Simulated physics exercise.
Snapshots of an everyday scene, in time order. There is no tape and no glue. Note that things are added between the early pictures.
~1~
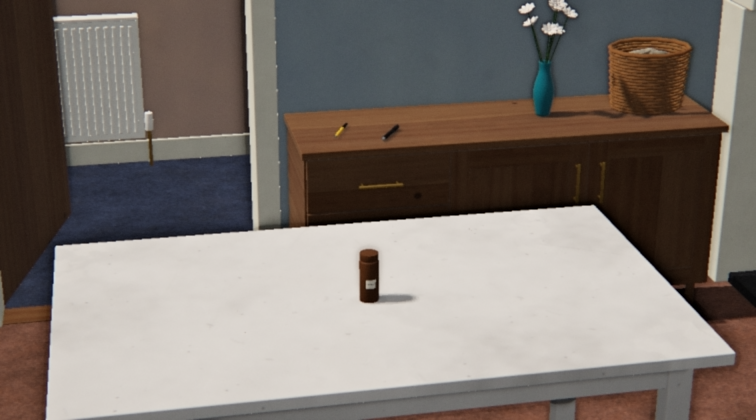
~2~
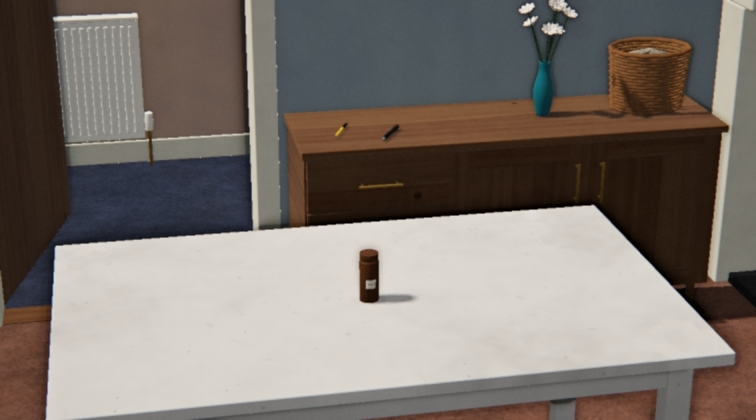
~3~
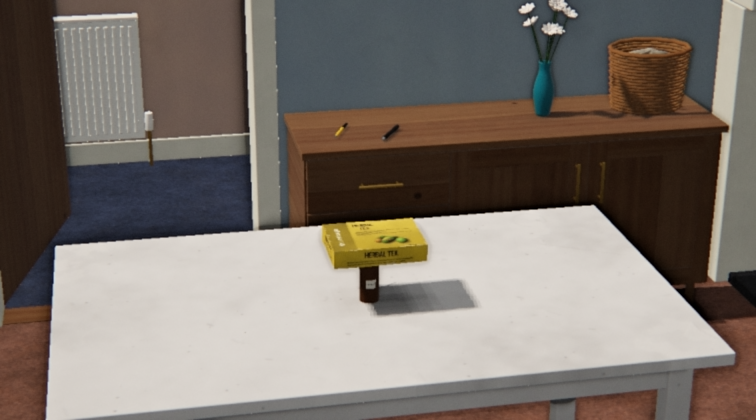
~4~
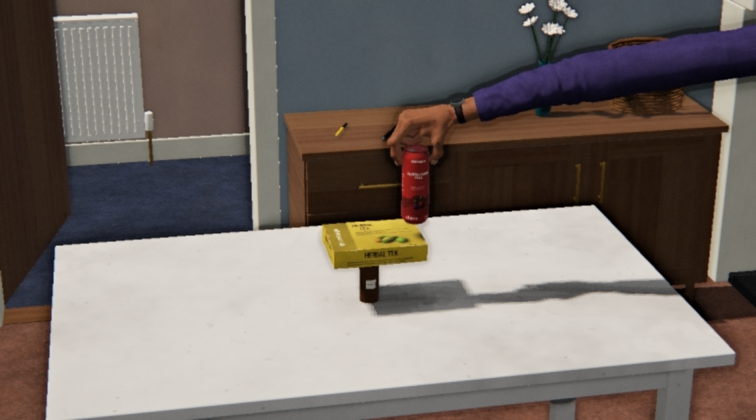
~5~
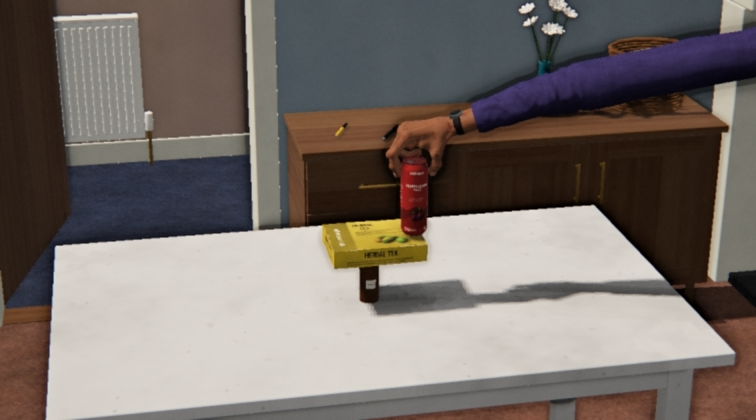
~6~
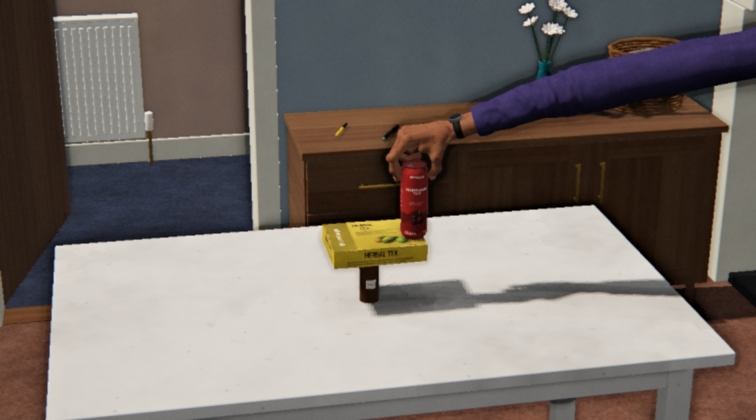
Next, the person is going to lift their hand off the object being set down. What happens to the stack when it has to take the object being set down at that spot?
The stack is unstable.
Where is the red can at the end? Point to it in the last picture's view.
In the final view it sits at roughly (471, 294).
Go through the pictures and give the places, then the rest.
The last thing is not in view yet; brown shaker (369, 276), in the first frame.
The last thing is not in view yet; brown shaker (369, 276), in the second frame.
The last thing is not in view yet; brown shaker (369, 276), in the third frame.
On its way; red can (416, 185); brown shaker (369, 276), in the fourth frame.
On its way; red can (414, 197); brown shaker (369, 276), in the fifth frame.
In place under the hand; red can (414, 200); brown shaker (369, 276), in the sixth frame.
Then, 0.30 s after the last picture, red can now fallen; yellow packet tipped 32° from how it was.
Then, 0.40 s after the last picture, yellow packet tipped 66° from how it was.
Then, 0.60 s after the last picture, yellow packet now fallen.
Then, 0.90 s after the last picture, things are still on the move.
At rest, fallen, red can and yellow packet; brown shaker in place. Seen from the same camera at the end, red can near (471, 294). The stack gives way.
